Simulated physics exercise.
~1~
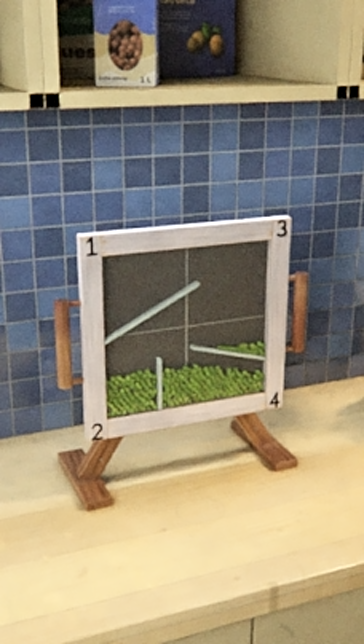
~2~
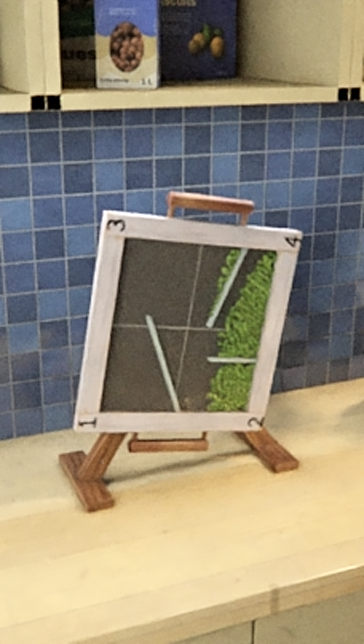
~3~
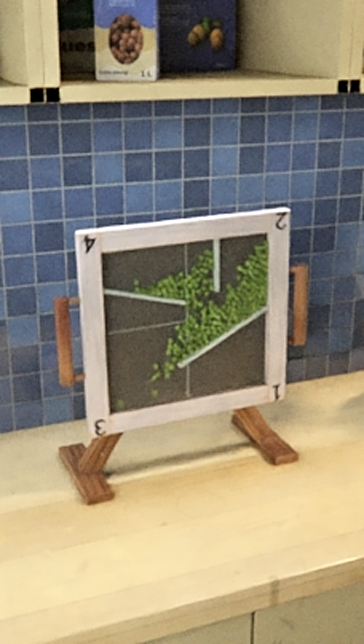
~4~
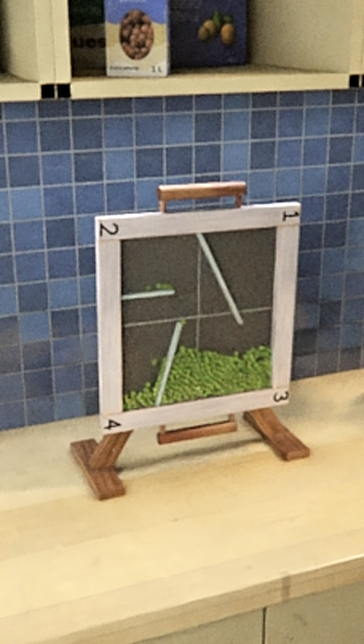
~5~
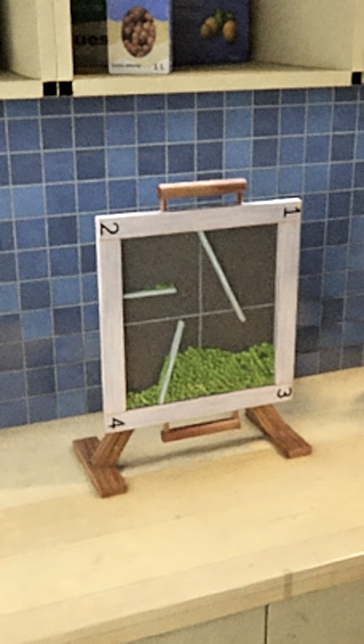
A square, white-framed maze with numbered corners and a dark panel stands on wooden feet on a pale counter, seen from the front and slightly above, before blue tiles and a cream shelf holding boxes. Green peas lie along its bottom among pale strips. The maze turns counterclockwise, carrying the peas up its right side. As it comes upside down, they spill down and leftward past the strips. It turns on to three quarters of a full turn and stops, the peas settled along the bottom, deeper at right, with a few left on a short ledge.
